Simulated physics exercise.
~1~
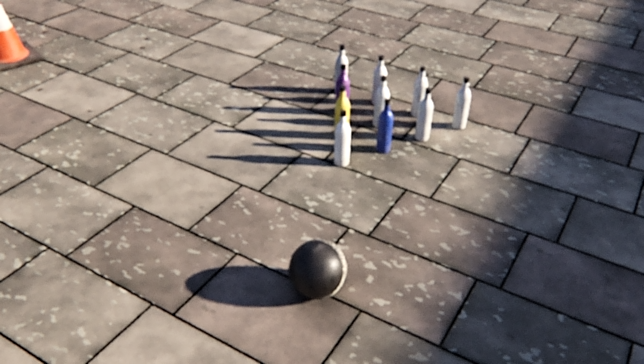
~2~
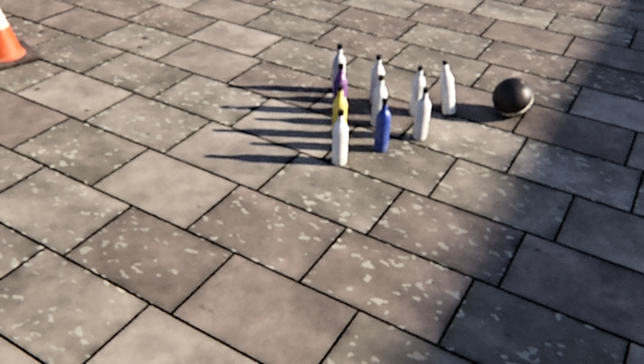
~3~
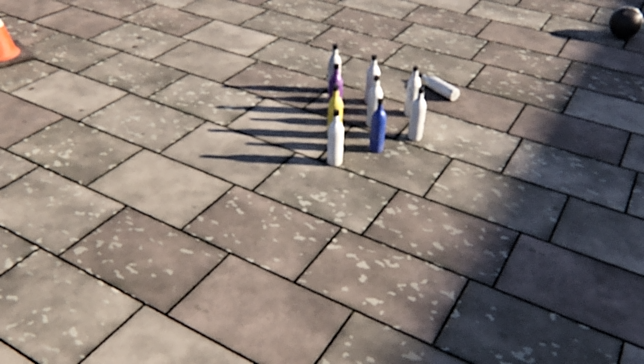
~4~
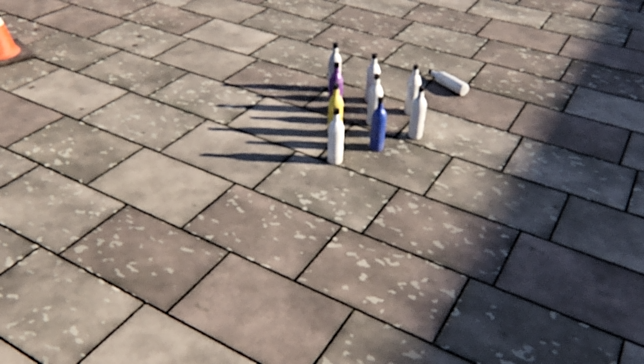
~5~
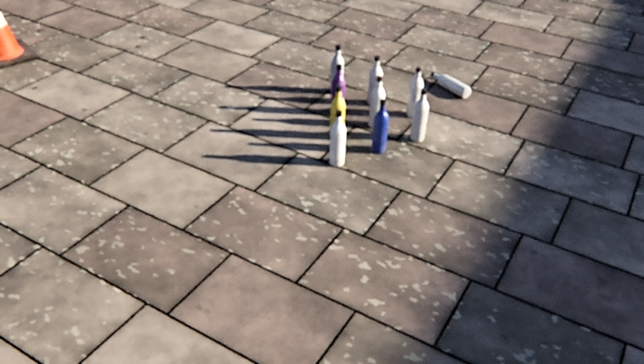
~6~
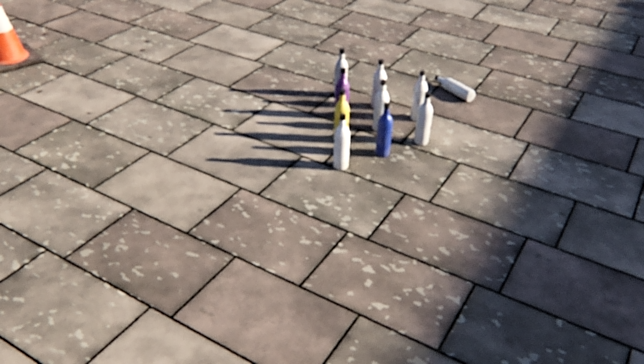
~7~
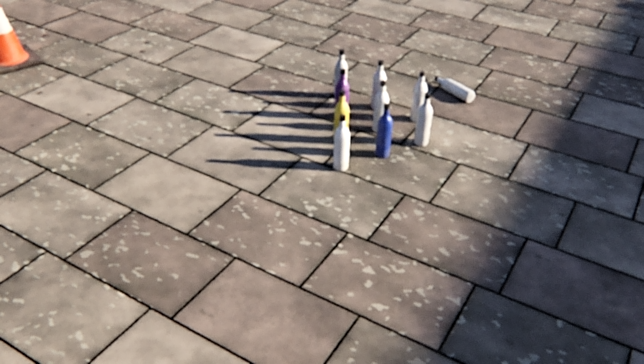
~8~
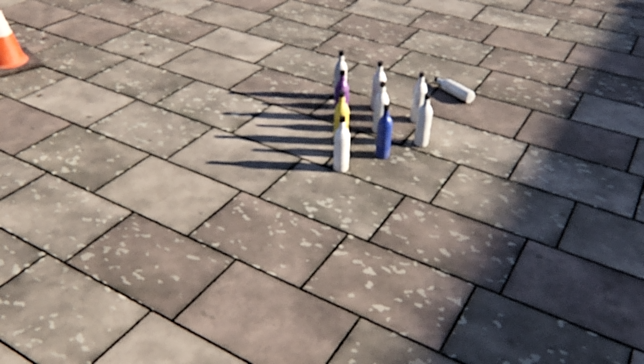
We see a dark ball roll across sunlit paving towards a cluster of standing bottles, passing along their right side and knocking over one white bottle. The ball rolls away out of view at the upper right, while the purple, yellow, blue and other white bottles remain standing.
